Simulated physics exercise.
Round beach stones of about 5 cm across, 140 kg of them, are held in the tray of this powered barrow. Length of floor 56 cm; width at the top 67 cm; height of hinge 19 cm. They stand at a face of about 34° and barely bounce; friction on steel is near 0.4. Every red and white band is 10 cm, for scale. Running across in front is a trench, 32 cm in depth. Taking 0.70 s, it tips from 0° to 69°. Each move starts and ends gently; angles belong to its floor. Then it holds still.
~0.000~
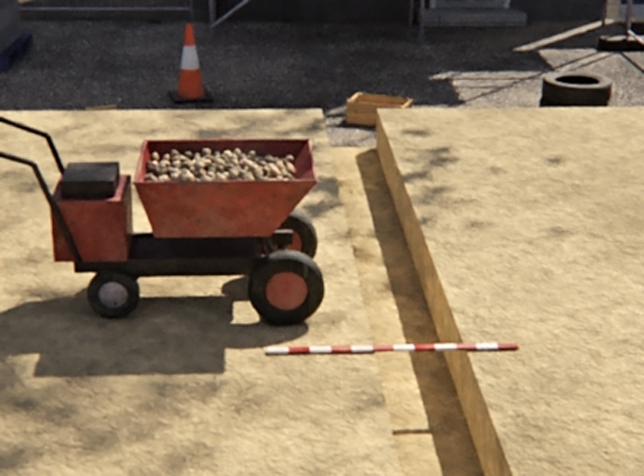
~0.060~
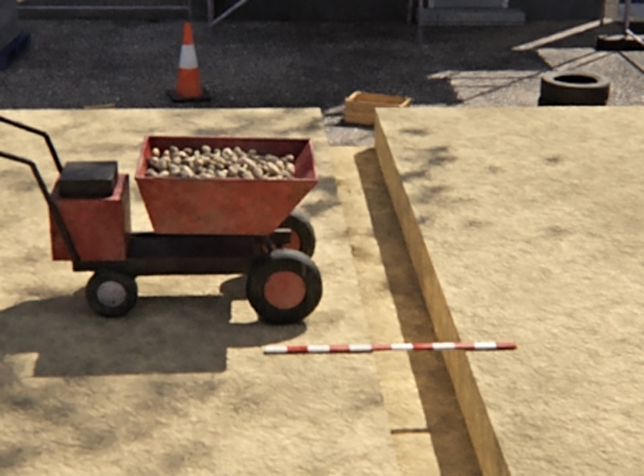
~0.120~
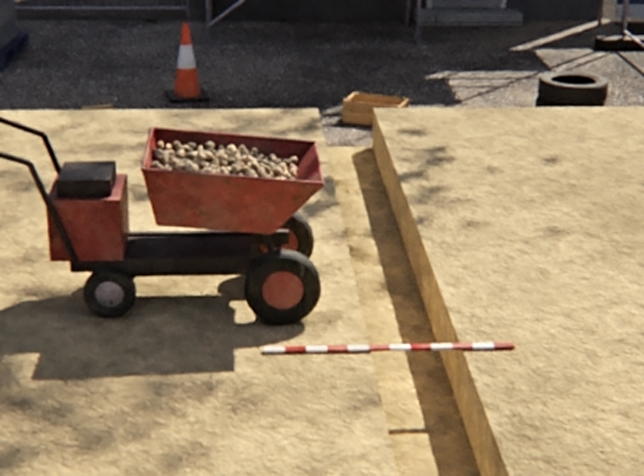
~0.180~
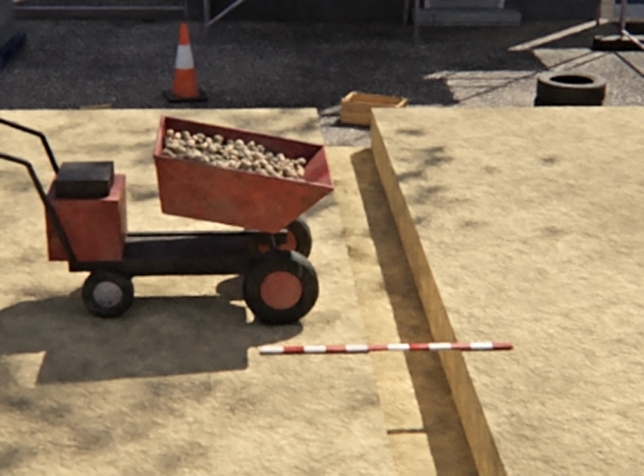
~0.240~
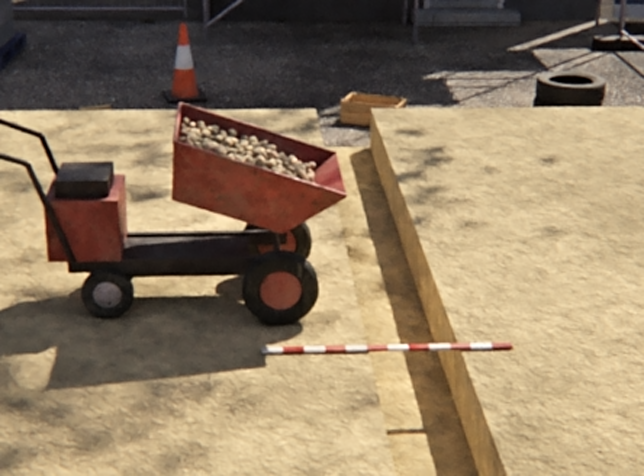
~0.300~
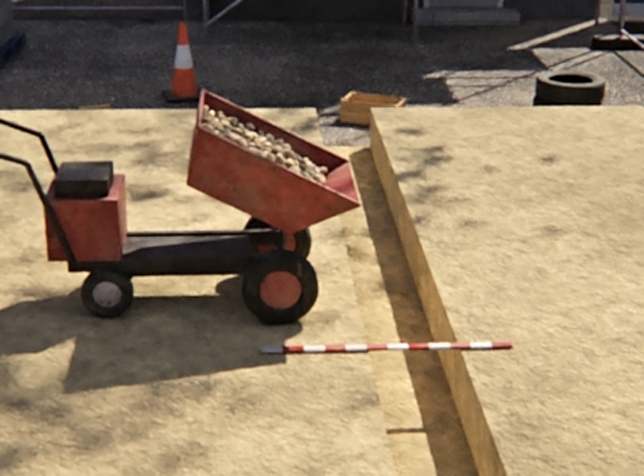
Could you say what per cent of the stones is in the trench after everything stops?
I would put it at 50 per cent.
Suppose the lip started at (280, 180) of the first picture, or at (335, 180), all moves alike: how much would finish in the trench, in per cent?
First place roughly 85%, second roughly 30%.
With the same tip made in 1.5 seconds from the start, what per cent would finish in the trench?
I'd put it at some 70 in a hundred.
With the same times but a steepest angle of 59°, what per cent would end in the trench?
Then about 45 per cent.
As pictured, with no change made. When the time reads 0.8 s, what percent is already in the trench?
Around 25 per cent of it.
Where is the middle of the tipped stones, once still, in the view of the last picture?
Around (435, 315).
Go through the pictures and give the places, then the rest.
Lip at (316, 182), floor tilted 0°, highest stones at (216, 165), in the first frame.
Lip at (318, 182), floor tilted 1°, highest stones at (195, 162); the stones move at 0.4 m/s on average, in the second frame.
Lip at (324, 184), floor tilted 5°, highest stones at (184, 156); the stones move at 0.8 m/s on average, in the third frame.
The tray is at 11°, its lip at (334, 189); the top of the load is at (183, 144); the stones move at 1.1 m/s on average, in the fourth frame.
The tray is at 19°, its lip at (347, 196); the top of the load is at (189, 133); the stones move at 1.3 m/s on average, in the fifth frame.
Lip at (360, 205), floor tilted 27°, highest stones at (206, 119); the stones move at 1.4 m/s on average, in the sixth frame.
After 0.5 s the floor is at 58°; 100 % in the tray; the foremost stones are at (378, 226).
After 0.8 s the floor is at 69°; 66 % in the tray, 23 % in the trench, 10 % past the trench; the foremost stones are at (472, 296).
After 1.1 s the floor is at 69°; 19 % in the tray, 32 % in the trench, 49 % past the trench; the foremost stones are at (618, 283).
After 3.1 s the floor is at 69°; 0 % in the tray, 50 % in the trench, 50 % past the trench; the foremost stones are past the picture's edge.
